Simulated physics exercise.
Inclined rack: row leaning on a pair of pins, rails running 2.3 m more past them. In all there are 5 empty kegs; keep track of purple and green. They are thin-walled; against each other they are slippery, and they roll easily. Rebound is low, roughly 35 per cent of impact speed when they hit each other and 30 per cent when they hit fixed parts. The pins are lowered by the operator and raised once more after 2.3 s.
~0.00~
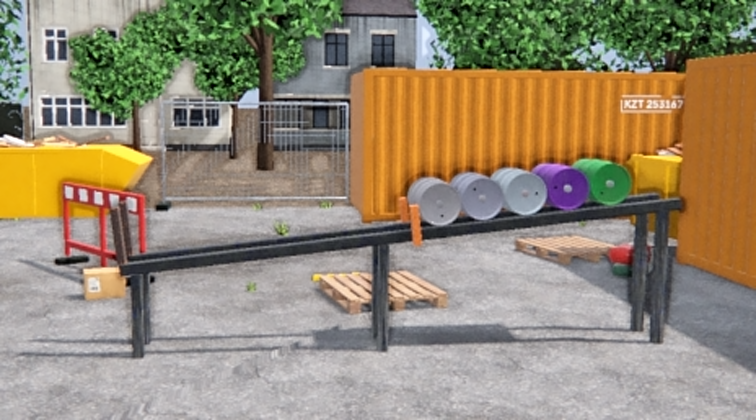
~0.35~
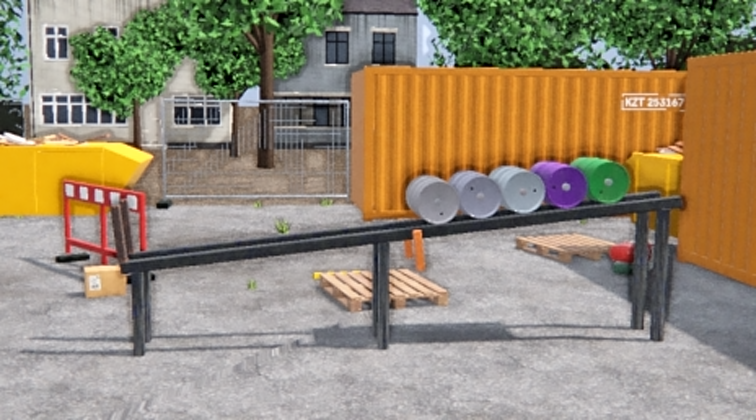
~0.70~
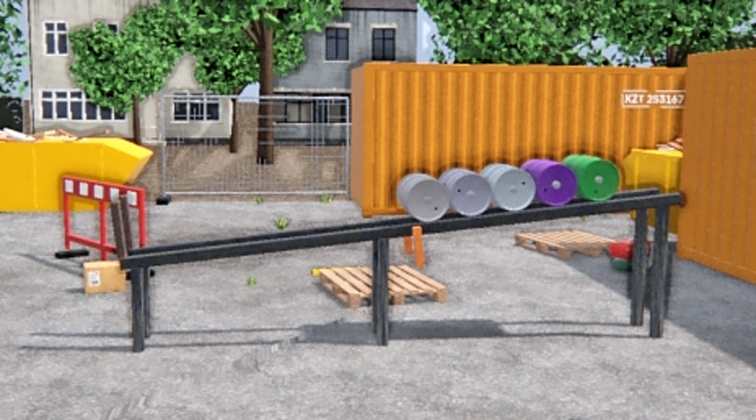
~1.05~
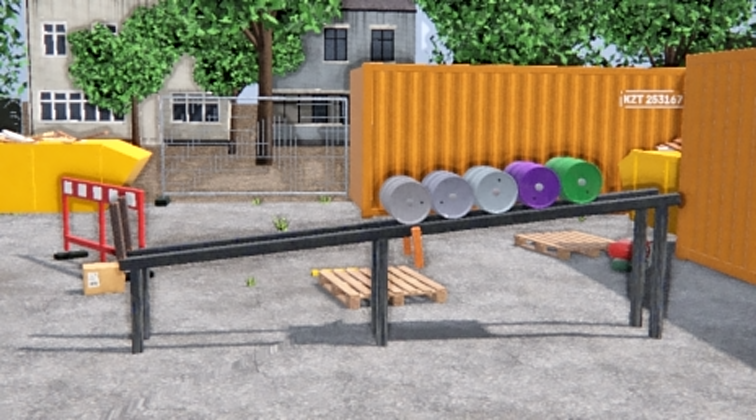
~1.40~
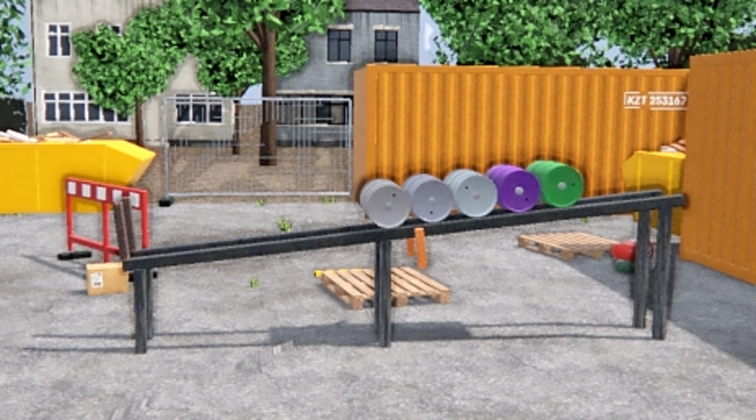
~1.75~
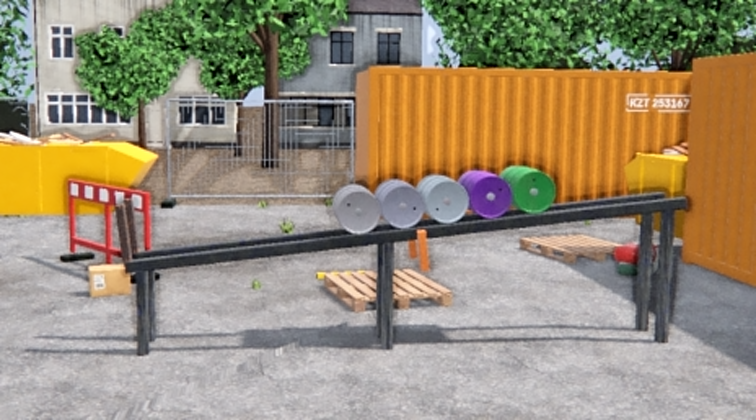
Five barrels, three grey, one purple and one green, sat in a row on a sloping black rack until the orange stop in front dropped, and they rolled slowly down to the left together.
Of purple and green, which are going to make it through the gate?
In order: Purple most likely moves beyond the pins; green most likely does not move beyond the pins.
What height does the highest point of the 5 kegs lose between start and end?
It sits roughly 15 cm lower at the end.
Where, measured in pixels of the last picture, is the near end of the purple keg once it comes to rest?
Near (291, 220).
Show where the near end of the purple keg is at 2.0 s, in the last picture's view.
Roughly at (466, 200) in the last picture.
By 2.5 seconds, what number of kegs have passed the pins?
By that time it stands at 4.
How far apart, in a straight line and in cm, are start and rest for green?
Green shifts something like 140.
By 2.0 s, purple is on the rails, 40 cm above the pins, rolling left; green is on the rails, 75 cm above the pins, rolling left; 2 below the pins.
By 2.3 s, purple is on the rails, 10 cm above the pins, rolling left; green is on the rails, 45 cm above the pins, rolling left; 3 below the pins.
By 2.5 s, purple is in the air, 15 cm below the pins, rolling left; green is on the rails, 20 cm above the pins, rolling right; 4 below the pins.
Finally (3.6 s), purple is on the rails, 100 cm below the pins; green is on the rails, 20 cm above the pins; 4 below the pins.
